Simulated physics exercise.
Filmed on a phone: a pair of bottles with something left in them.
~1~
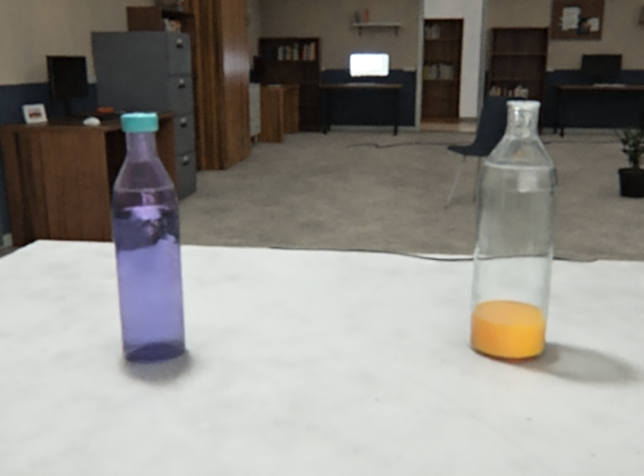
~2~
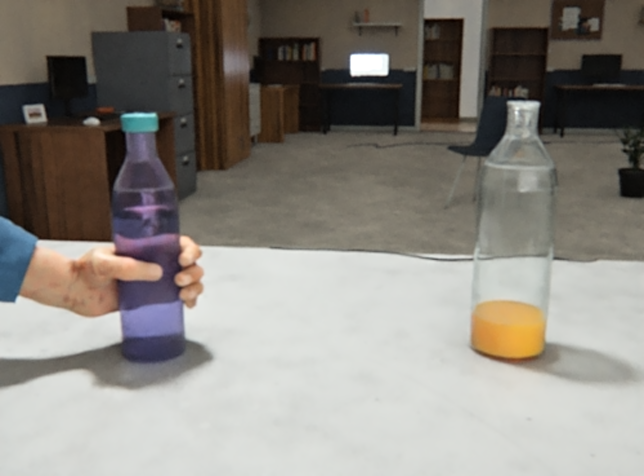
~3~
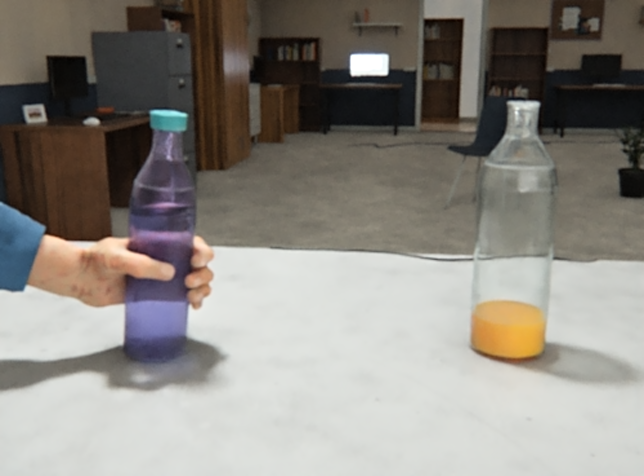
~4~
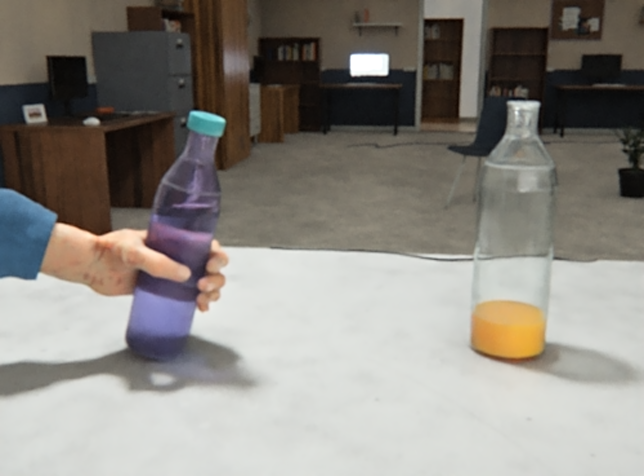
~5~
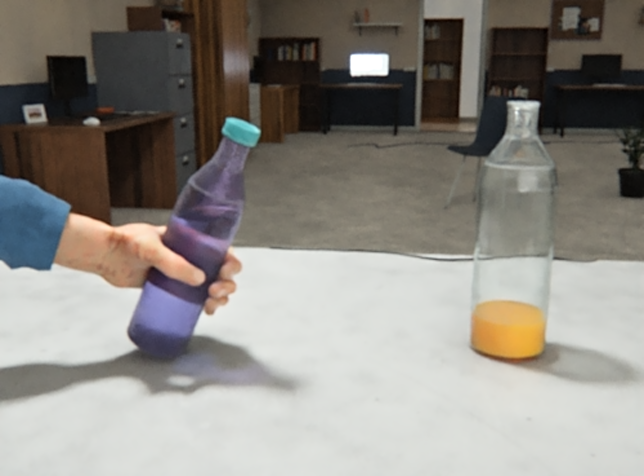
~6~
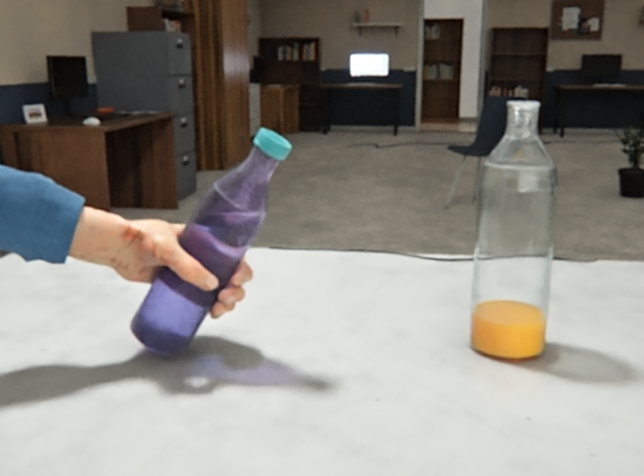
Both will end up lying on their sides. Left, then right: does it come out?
The left one keeps it in and the right one keeps it in.
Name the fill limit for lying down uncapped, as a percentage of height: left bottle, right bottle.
In turn 22 and 26 per cent.
Shortly, the left bottle is nearly down; left bottle, no leak.
Then, the left bottle lies flat; left bottle, no leak.
At the finish, both lie flat; left bottle, no leak; right bottle, no leak.
